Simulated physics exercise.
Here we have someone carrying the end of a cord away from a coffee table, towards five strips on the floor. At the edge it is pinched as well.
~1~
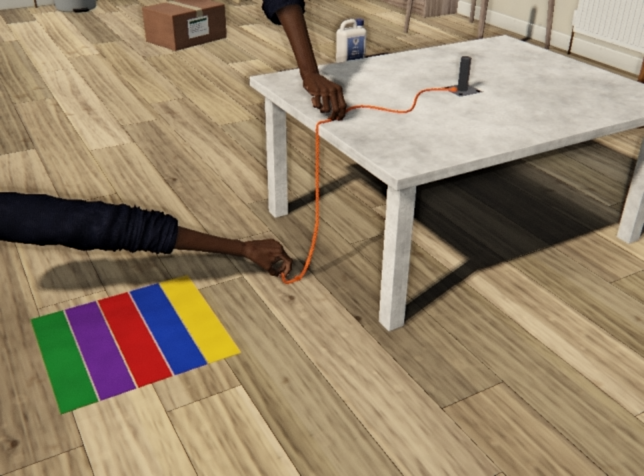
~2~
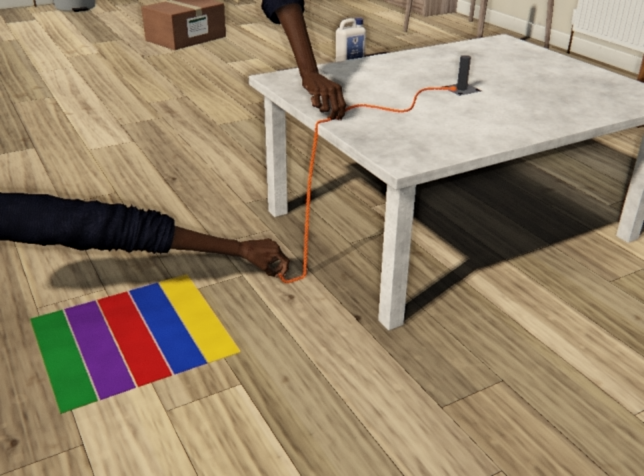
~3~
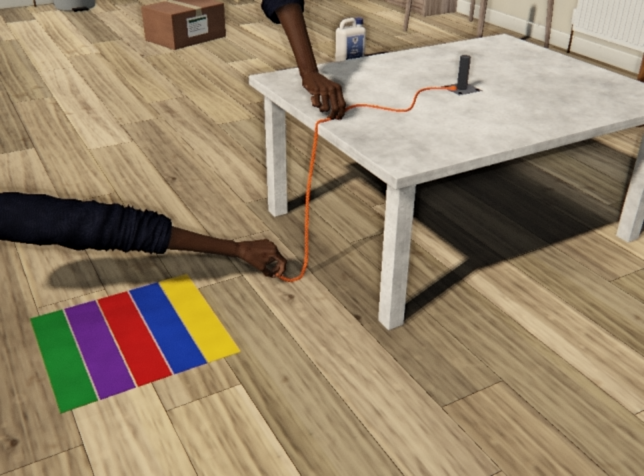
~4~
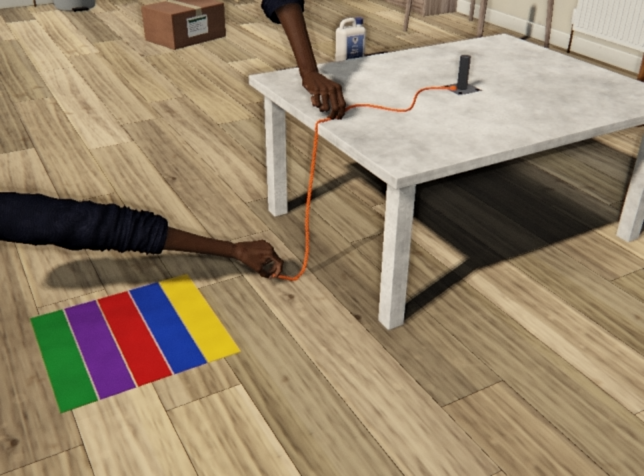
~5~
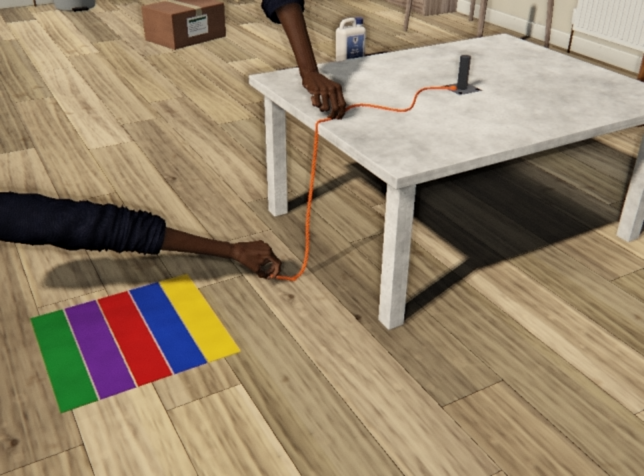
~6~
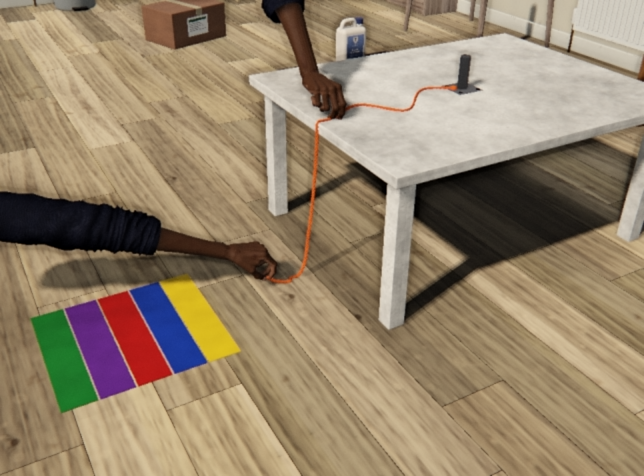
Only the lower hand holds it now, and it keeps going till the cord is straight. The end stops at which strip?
At the red strip.
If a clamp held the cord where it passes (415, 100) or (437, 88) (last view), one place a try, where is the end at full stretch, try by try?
Per try (px, approx.): (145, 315), (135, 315).
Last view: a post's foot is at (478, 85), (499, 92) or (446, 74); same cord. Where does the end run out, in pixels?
Try by try: (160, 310), (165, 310) and (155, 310).
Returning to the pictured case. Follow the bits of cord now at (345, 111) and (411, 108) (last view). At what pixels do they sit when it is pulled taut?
The first moves to (317, 124), the second to (384, 106).
Soon after, end near (199, 298); over yellow.
Then, end near (154, 311); over blue.
At full stretch, end near (128, 319); over red. Over red.
